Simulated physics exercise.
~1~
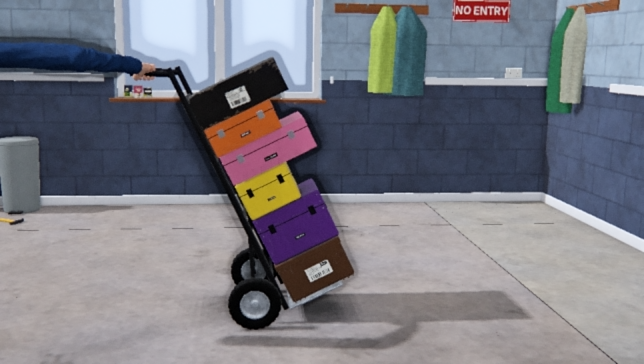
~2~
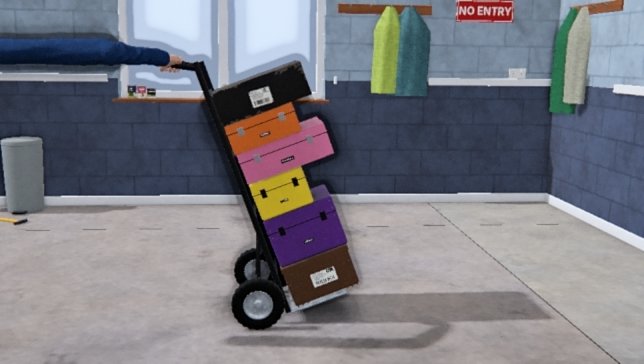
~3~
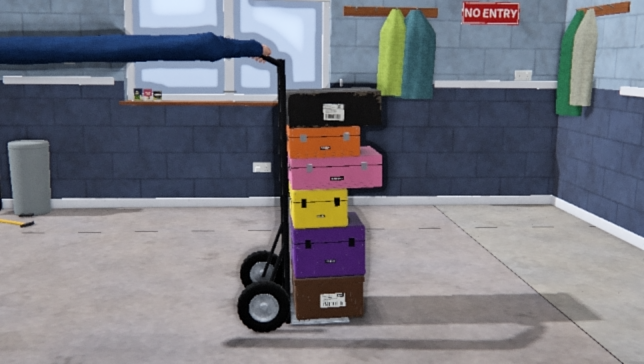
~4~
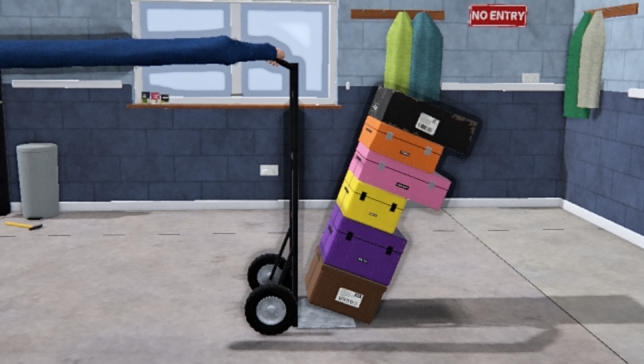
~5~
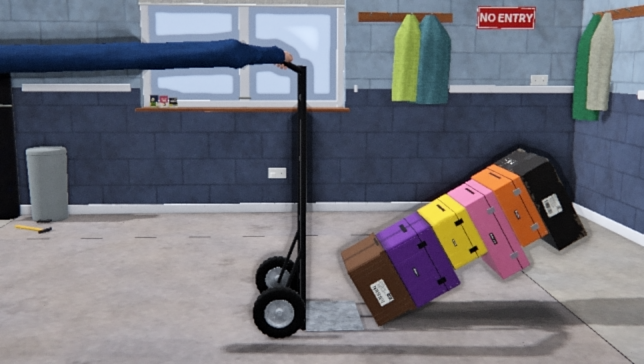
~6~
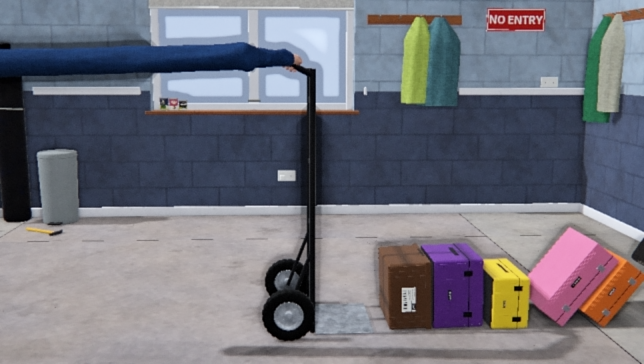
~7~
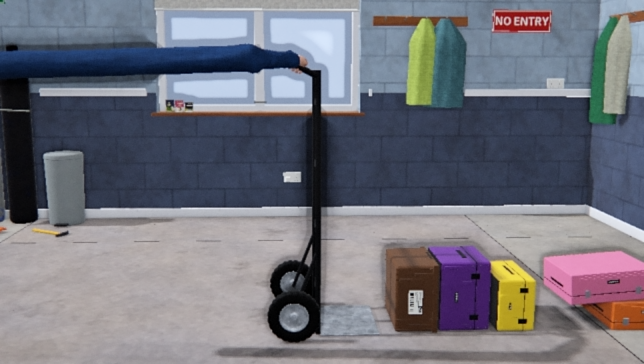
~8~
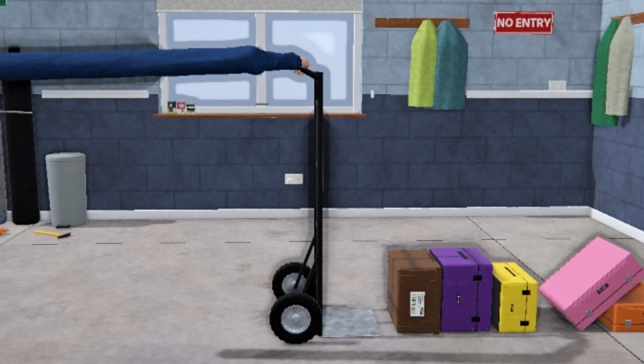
The footage shows a blue-sleeved arm swinging a tilted sack truck upright, whereupon its unfastened stack of six boxes topples right. The brown, purple and yellow ones end tipped in a row beside the upright truck, with the pink one leaning against the orange one farther right.
